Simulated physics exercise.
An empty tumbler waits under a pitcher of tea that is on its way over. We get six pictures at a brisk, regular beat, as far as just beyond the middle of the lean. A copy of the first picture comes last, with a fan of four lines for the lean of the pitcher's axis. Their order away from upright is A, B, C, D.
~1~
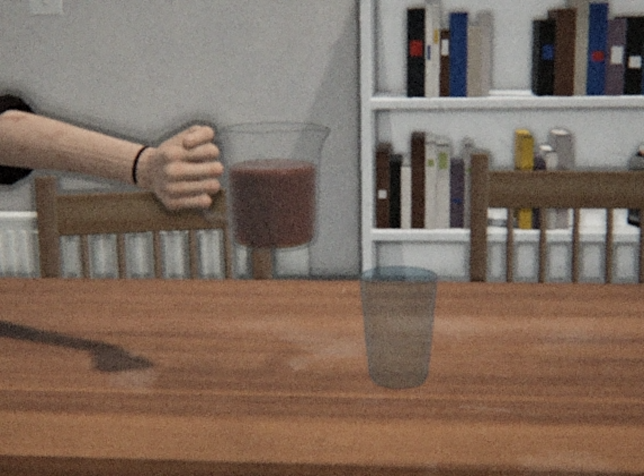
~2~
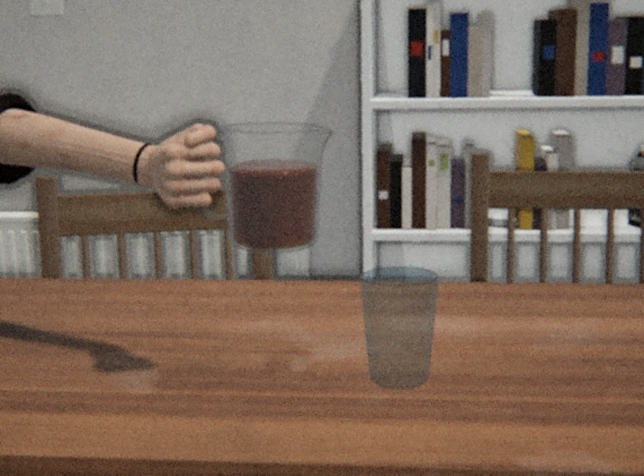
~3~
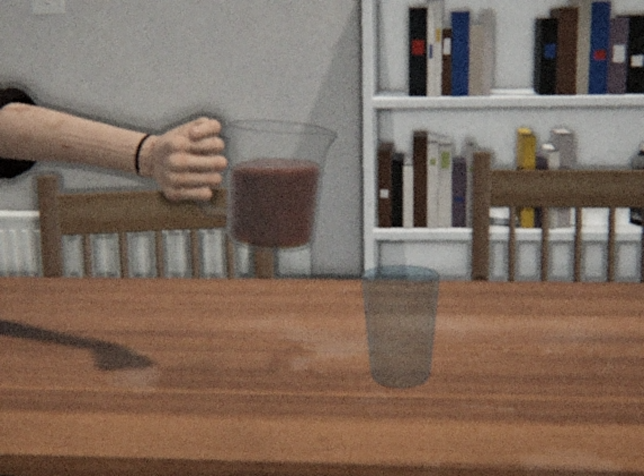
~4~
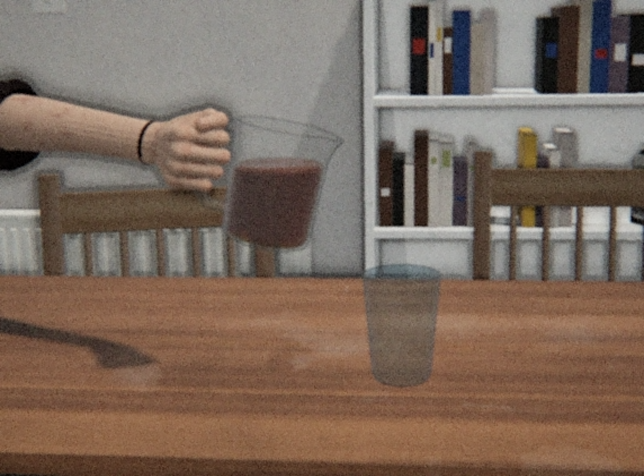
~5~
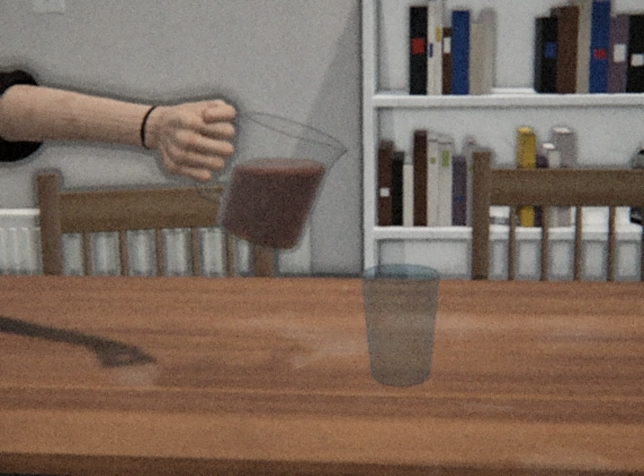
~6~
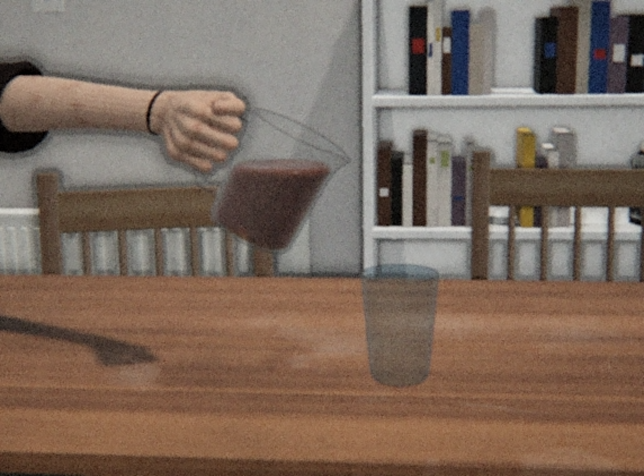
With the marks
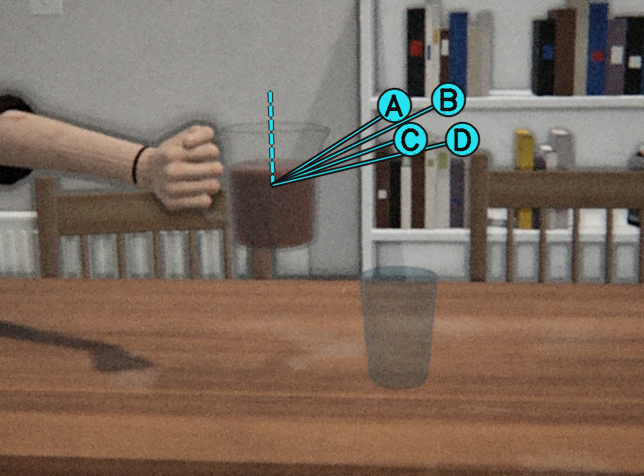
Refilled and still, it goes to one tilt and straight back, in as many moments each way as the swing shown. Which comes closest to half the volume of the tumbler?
The answer is mark B.
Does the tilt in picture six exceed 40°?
No, it does not.
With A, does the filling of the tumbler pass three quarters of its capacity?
No, it does not.
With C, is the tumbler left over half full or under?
Over half.
In cyan, A at (381, 116); B at (432, 107); C at (393, 141); D at (445, 143).
With A, the tumbler ends with about 33 % of what it can hold.
With B, the tumbler ends with about 50 % of what it can hold.
With C, the tumbler ends with about 68 % of what it can hold.
With D, the tumbler ends with about 81 % of what it can hold; 3 % of the tea is spilt.
